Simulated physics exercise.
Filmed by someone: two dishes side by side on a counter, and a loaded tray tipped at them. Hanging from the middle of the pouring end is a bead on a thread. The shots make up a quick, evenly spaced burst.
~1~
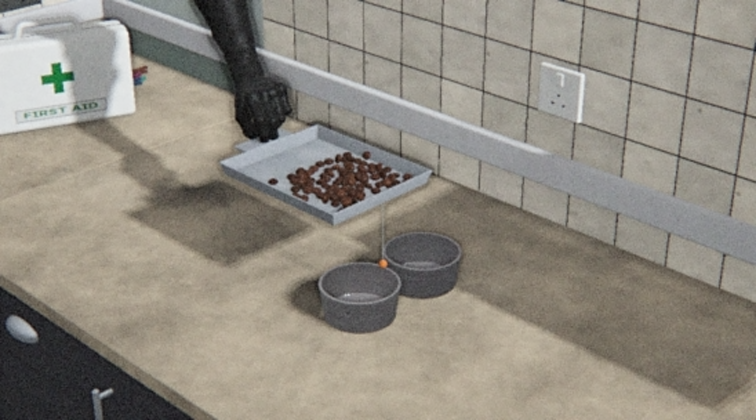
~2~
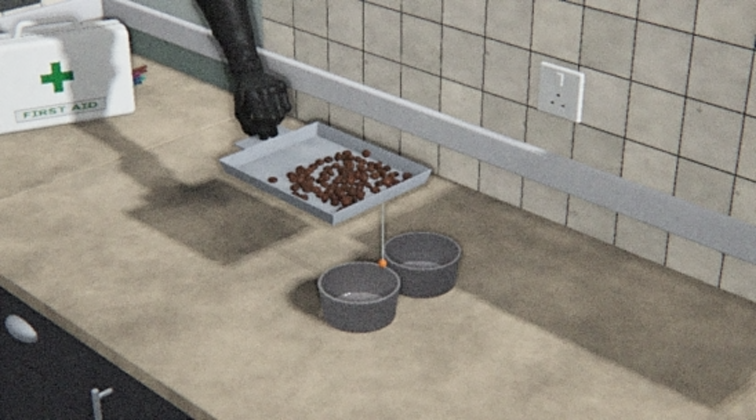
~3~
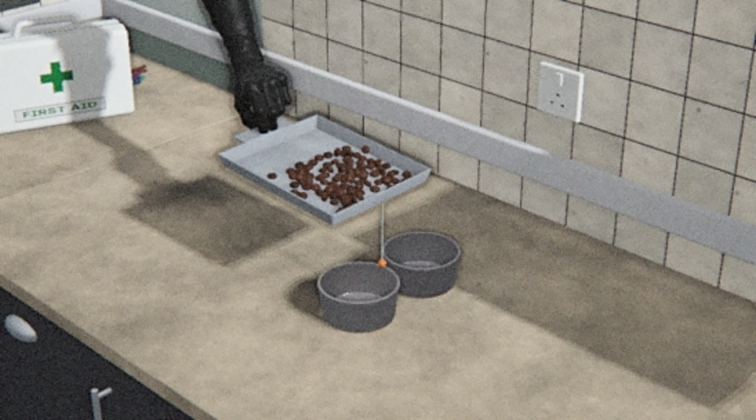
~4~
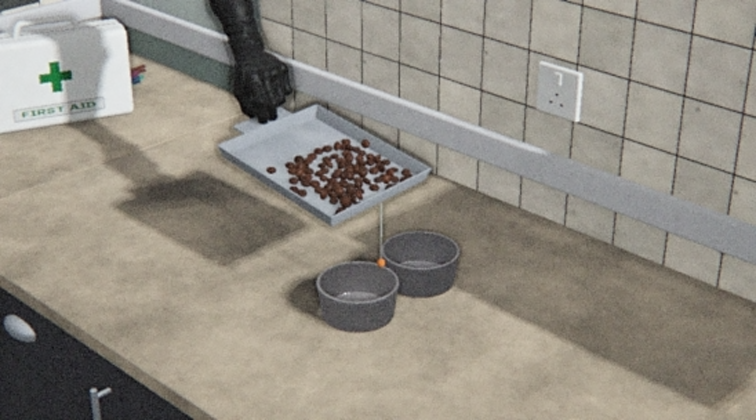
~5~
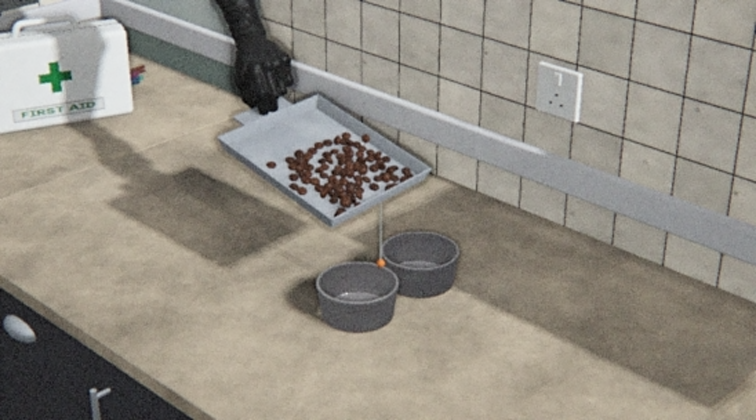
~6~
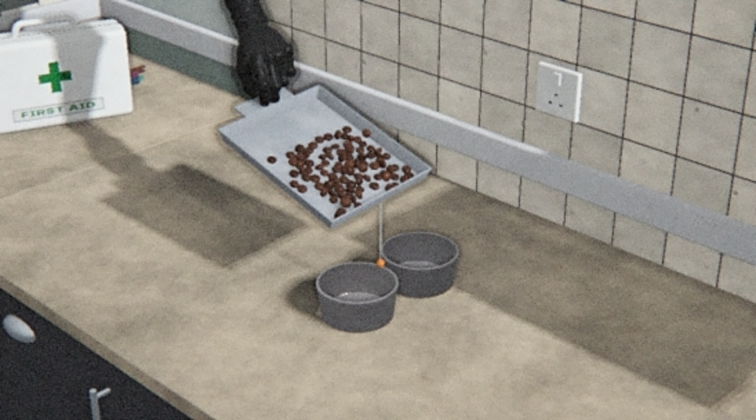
A black-gloved hand raises the back of a tray of brown pieces above two dishes.
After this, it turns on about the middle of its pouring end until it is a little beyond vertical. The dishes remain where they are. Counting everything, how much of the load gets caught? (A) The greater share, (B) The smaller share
(B) The smaller share.
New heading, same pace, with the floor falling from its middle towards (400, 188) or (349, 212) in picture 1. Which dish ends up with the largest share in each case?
Case one goes to the right-side dish, case two to the left-side dish.
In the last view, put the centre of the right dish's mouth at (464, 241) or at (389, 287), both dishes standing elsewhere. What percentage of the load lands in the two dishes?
Close to 20 in a hundred first, close to 70 in a hundred second.
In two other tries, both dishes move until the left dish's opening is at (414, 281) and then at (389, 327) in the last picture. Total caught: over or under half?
First shift, a minority share; second shift, a minority share.
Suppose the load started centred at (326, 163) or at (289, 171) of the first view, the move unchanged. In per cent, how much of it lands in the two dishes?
First case: Some 30 %; second case: Some 30 %.
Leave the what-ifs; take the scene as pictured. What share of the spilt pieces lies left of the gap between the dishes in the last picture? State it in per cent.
50 %, roughly.
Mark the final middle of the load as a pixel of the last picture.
Somewhere close to (388, 342) in the last picture.
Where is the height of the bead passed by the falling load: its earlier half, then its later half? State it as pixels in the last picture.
First half (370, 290); second half (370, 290).
Soon, tray tipped steeply; all on the tray.
A while on, tray tipped right over; about a third on the tray; a small part in the left dish; a small part outside both; about half in the air.
Towards the end, tray tipped past a quarter turn; about a quarter in the left dish; most outside both.
Finally, tray tipped past a quarter turn; about a quarter in the left dish; none in the right dish; most outside both.
